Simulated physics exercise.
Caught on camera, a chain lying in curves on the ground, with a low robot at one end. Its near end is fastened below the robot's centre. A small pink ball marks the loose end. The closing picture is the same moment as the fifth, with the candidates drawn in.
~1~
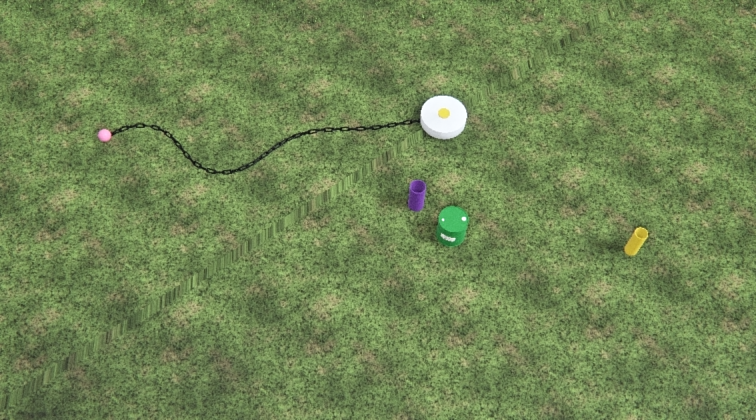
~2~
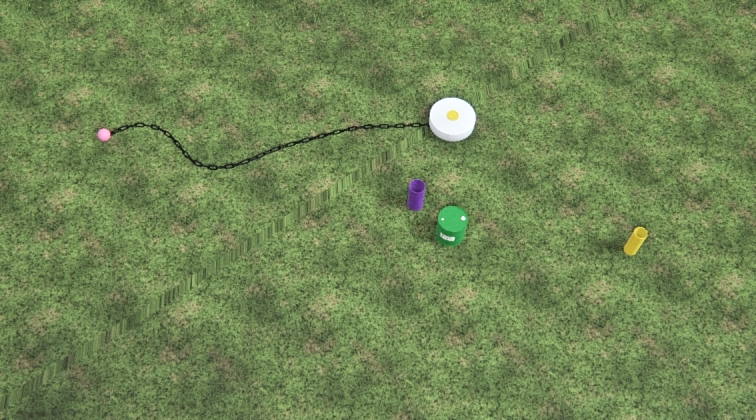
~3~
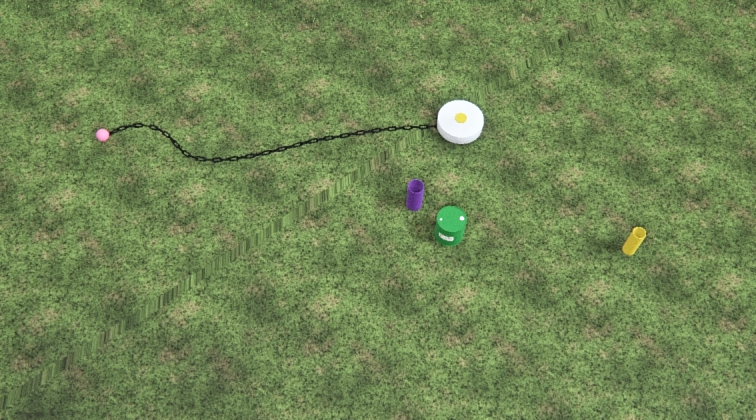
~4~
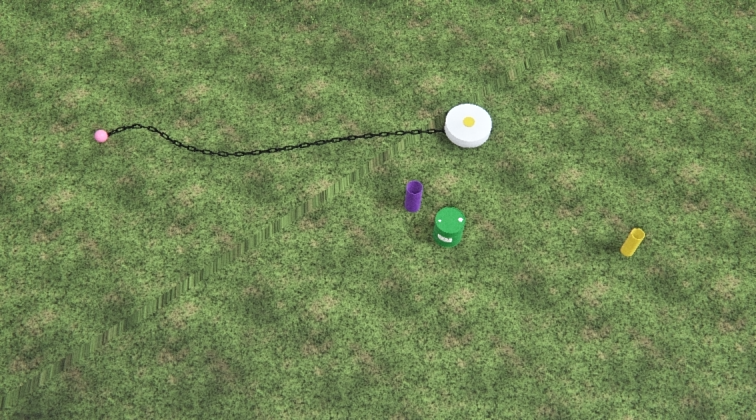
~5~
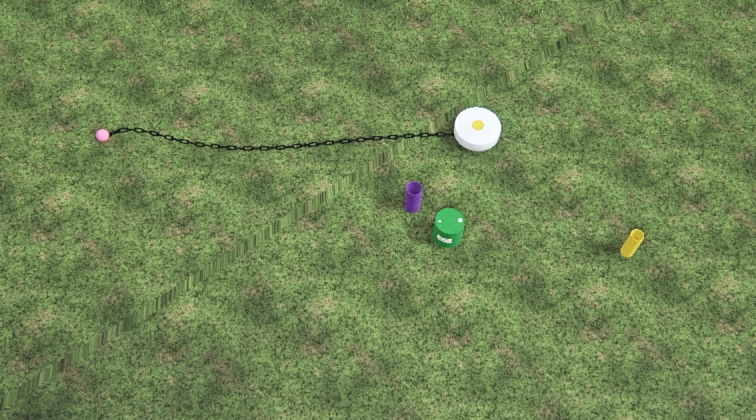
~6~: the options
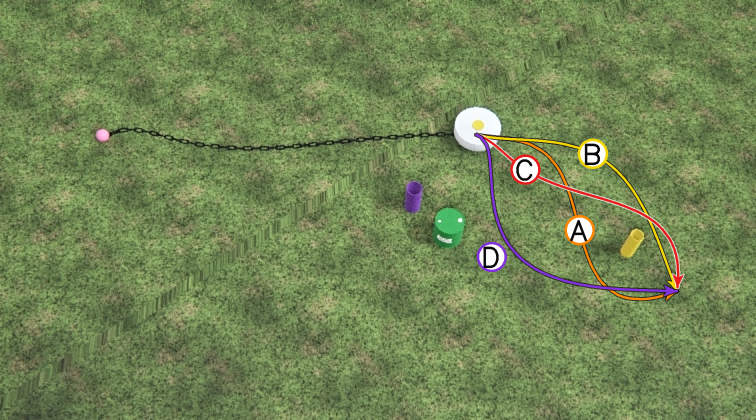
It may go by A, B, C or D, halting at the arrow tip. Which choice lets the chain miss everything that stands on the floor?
A is the clean one.
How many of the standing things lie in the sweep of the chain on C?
In all, one.
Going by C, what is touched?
The yellow post.
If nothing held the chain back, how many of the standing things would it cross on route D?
Two.
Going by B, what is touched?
The yellow post.
On the copy, A from (476, 135) via (576, 215) to (677, 291); B from (476, 135) via (612, 167) to (677, 291); C from (476, 135) via (597, 197) to (677, 287); D from (476, 135) via (520, 258) to (677, 291).
On A. First, robot (566, 175), middle of the chain (374, 143), free end (187, 136).
Then, robot (602, 276), middle of the chain (425, 176), free end (243, 137).
Finally, robot (680, 288), middle of the chain (478, 218), free end (304, 145); nothing has been touched.
By contrast, B meets the yellow post; C meets the yellow post; D meets the green keg and purple post.
